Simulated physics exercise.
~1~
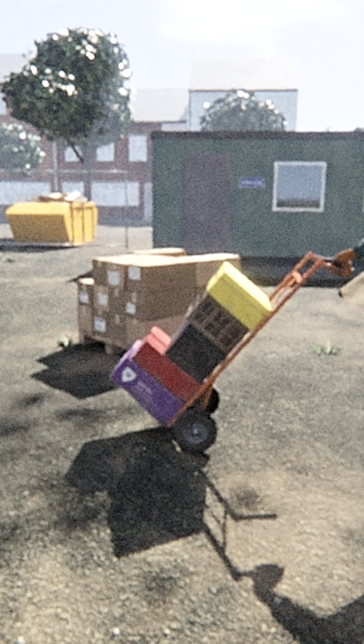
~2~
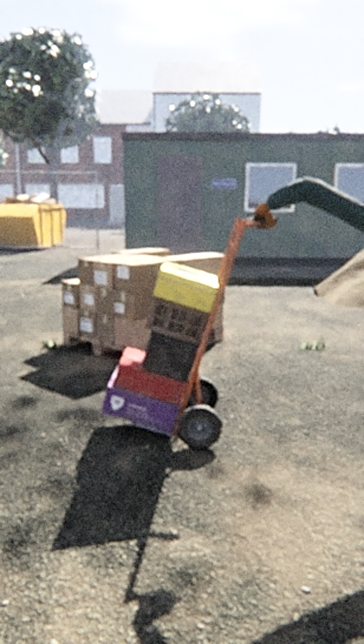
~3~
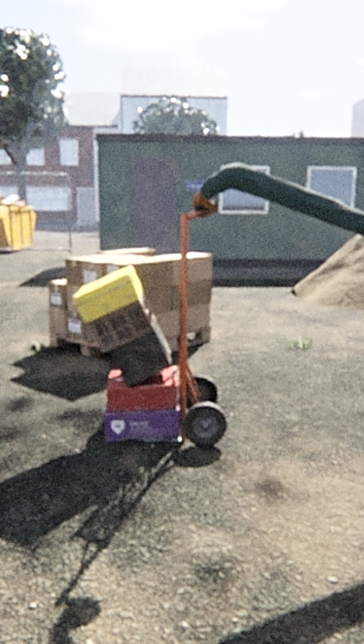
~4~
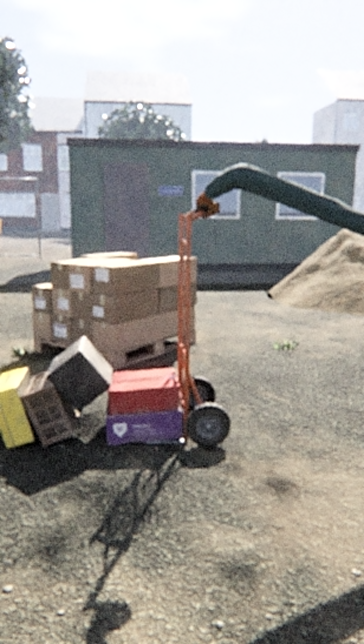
A loaded orange sack truck was swung upright by a green-sleeved arm on a gravelly yard, and the yellow toolbox, brown crate and black tote toppled off to the left, ending on the ground while the red box and purple parcel stayed stacked.
